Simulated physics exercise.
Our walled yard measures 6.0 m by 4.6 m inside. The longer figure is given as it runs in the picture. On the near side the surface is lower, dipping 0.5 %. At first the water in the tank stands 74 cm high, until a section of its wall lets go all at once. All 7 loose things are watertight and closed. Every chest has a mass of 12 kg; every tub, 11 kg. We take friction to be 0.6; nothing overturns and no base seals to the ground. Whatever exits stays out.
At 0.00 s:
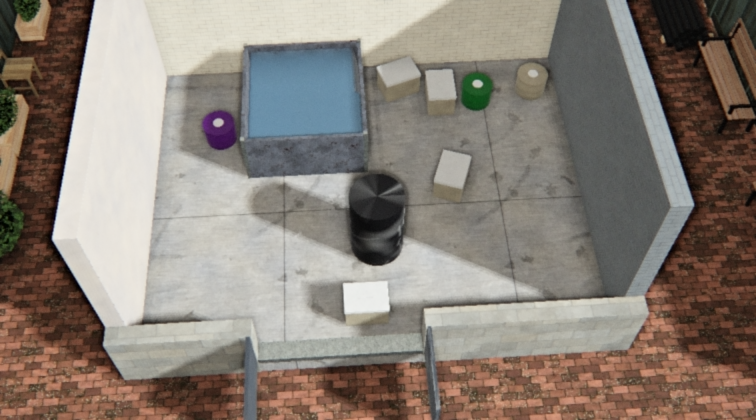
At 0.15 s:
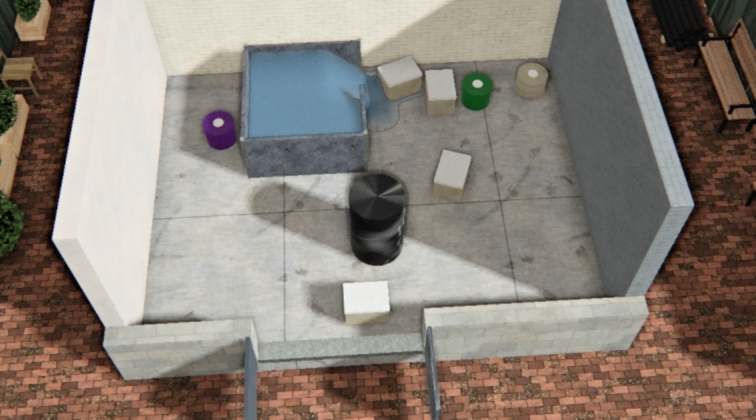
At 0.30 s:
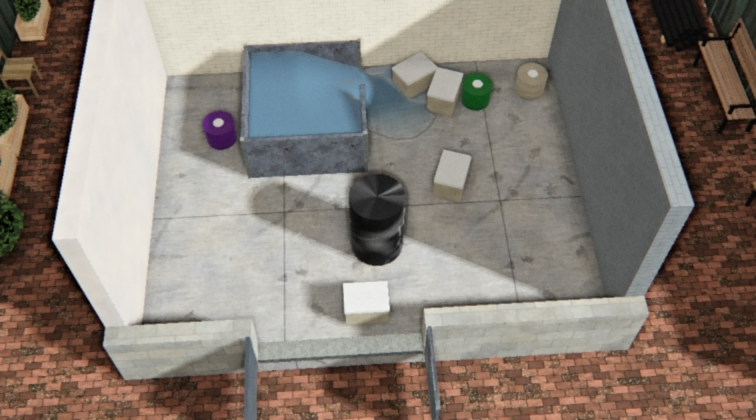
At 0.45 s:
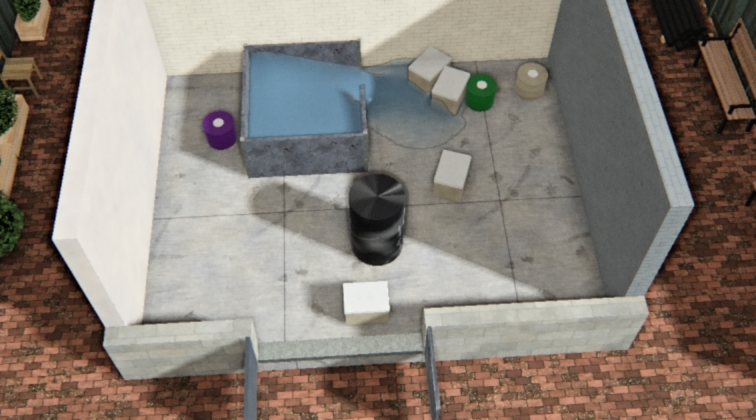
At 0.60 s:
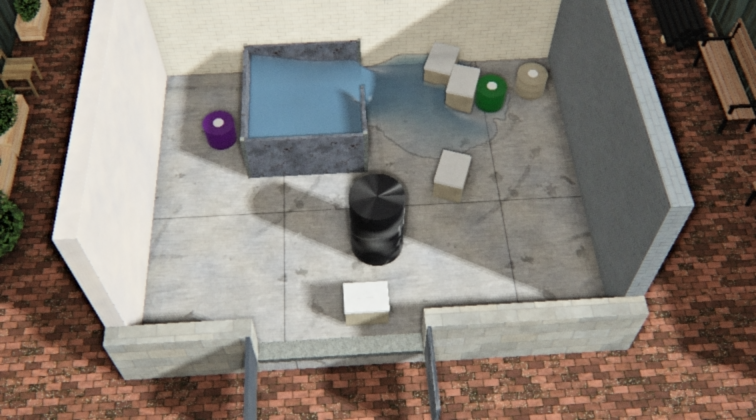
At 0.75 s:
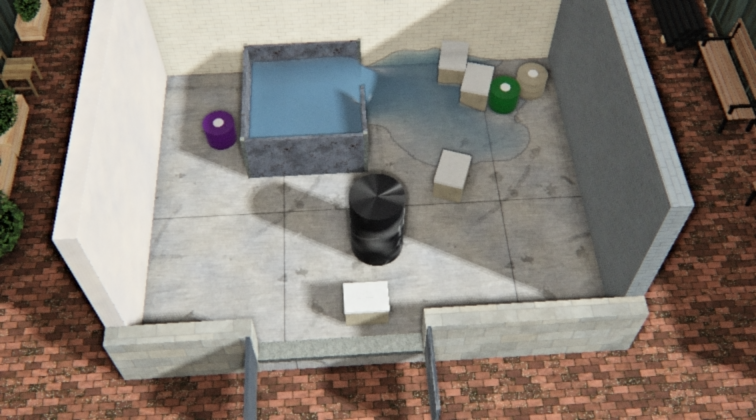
In a walled yard, a stone tank of water stands at the back beside pale blocks and purple, green and cream tubs. Water pours from the tank's right side and spreads across the paving, pushing two nearby blocks rightward, and then the green tub shifts toward the cream one.
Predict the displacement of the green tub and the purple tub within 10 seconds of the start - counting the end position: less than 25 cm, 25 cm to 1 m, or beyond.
The green tub is pushed well clear; the purple tub rests nearly unmoved.
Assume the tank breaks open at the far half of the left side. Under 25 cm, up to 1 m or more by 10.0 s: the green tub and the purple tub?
Well, the green tub basically stays there and the purple tub goes a long way.
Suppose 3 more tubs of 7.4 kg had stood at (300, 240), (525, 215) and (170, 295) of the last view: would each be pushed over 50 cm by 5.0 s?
Taking them in order: Not far enough, far enough and not far enough.
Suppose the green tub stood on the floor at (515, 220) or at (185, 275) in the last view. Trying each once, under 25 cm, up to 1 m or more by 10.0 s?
Respectively: It is shoved a long way; it is shoved a long way.
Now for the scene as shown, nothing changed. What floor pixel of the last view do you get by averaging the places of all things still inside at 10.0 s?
(249, 241).
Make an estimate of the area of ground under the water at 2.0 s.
11.0 m2.
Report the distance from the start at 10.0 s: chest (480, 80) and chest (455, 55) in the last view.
Taking them in turn, the shifts are 400 cm and 450 cm.
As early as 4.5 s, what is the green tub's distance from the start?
Roughly 400 cm by then.
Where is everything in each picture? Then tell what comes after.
The first picture shows the green tub at (478, 84) rests on the ground; the purple tub at (218, 123), on the bottom; 2.6 m2 under water; 0 of 7 have shifted.
The second picture shows the green tub at (478, 84), on the bottom; the purple tub at (218, 123) rests on the ground; water covers 3.1 m2; 0 of 7 have shifted.
The third picture shows the green tub at (478, 84), on the bottom; the purple tub at (218, 123), on the bottom; 3.8 m2 under water; 2 of 7 have shifted.
The fourth picture shows the green tub at (482, 85) rests on the ground, 7 cm from its start; the purple tub at (218, 123), on the bottom; 4.6 m2 under water; 3 of 7 have shifted.
The fifth picture shows the green tub at (492, 86) rests on the ground, 21 cm from its start; the purple tub at (218, 123) rests on the ground; 5.4 m2 under water; 3 of 7 have shifted.
The sixth picture shows the green tub at (505, 87) rests on the ground, 41 cm from its start; the purple tub at (218, 123) rests on the ground; 6.3 m2 under water; 3 of 7 have shifted.
After 2.0 s the green tub is near (560, 134), 1.5 m from its start, afloat; the purple tub is near (218, 123), 0.0 m from its start, aground; 0 of 7 are out; 3 afloat.
After 4.5 s the green tub is near (373, 295), 3.9 m from its start, afloat; the purple tub is near (218, 123), 0.0 m from its start, aground; 0 of 7 are out; 4 afloat.
After 7.0 s the green tub is near (195, 316), 5.3 m from its start, afloat; the purple tub is near (218, 123), 0.0 m from its start, aground; 0 of 7 are out; 3 afloat.
After 10.0 s the green tub is near (178, 264), 5.1 m from its start, afloat; the purple tub is near (218, 123), 0.0 m from its start, aground; 0 of 7 are out; 4 afloat.
